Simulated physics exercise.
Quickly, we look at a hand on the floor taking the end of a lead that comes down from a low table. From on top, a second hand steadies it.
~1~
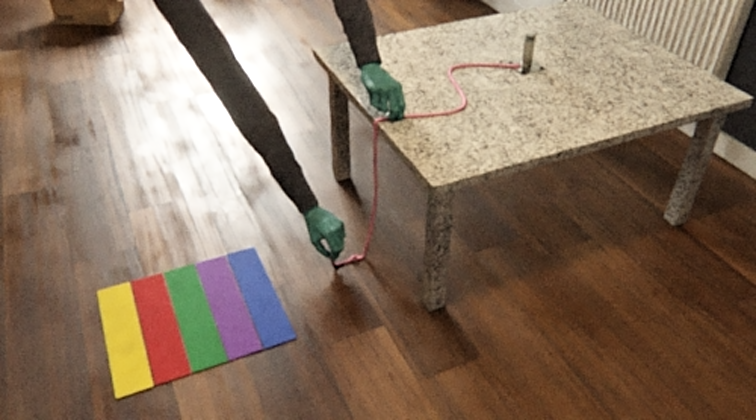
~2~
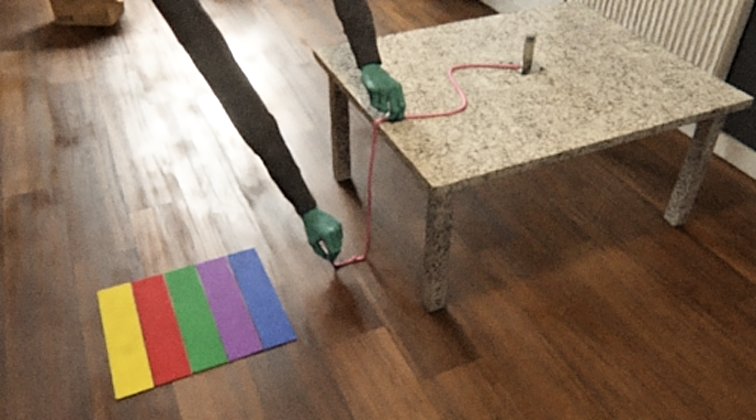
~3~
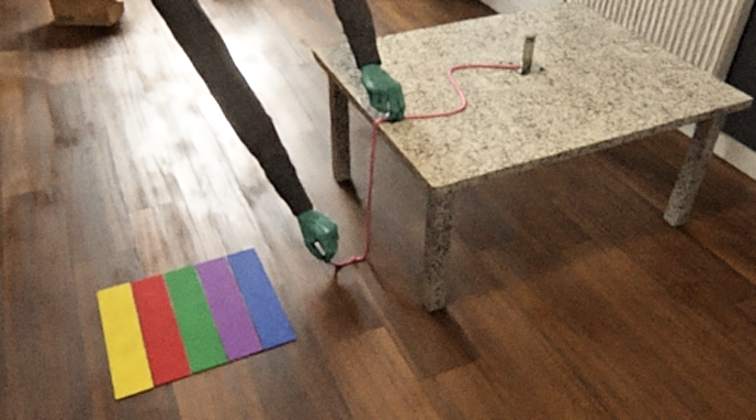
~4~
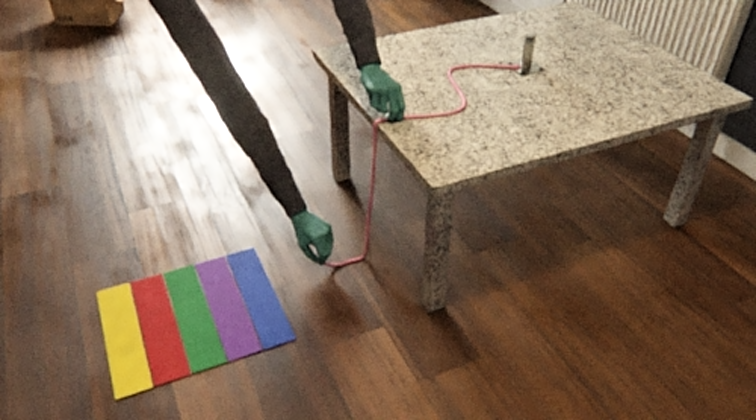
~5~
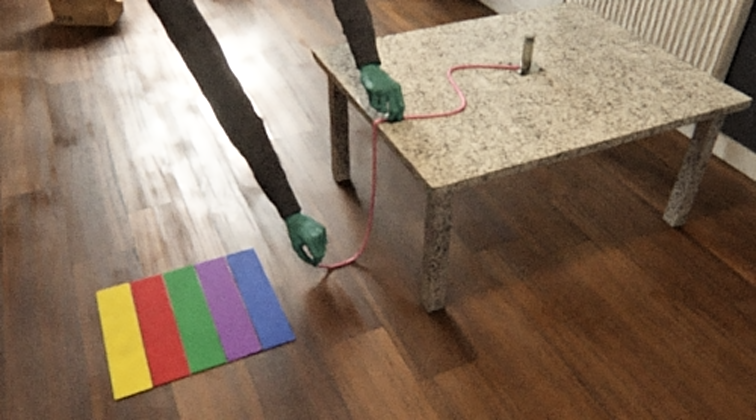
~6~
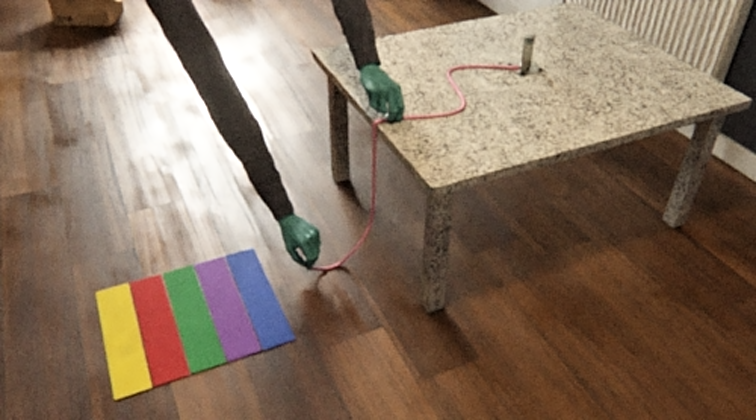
A green-gloved hand near the floor drew the end of a thin red cord slowly left, a short way toward a striped colour mat, while the other hand stayed on the low speckled table's edge.
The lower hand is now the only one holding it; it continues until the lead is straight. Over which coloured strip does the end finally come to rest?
Over the red strip.
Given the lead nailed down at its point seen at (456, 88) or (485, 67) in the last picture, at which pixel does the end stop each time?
Per try (px, approx.): (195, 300), (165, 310).
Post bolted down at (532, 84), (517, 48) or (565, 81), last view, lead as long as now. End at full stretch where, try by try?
First try about (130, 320), second about (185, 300), third about (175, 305).
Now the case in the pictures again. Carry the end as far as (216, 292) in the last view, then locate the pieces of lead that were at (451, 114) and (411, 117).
They go to (385, 113) and to (362, 141).
A little later, end near (216, 292); over purple.
Next, end near (176, 304); over green.
When it is tight, end near (152, 311); over red. The red one.
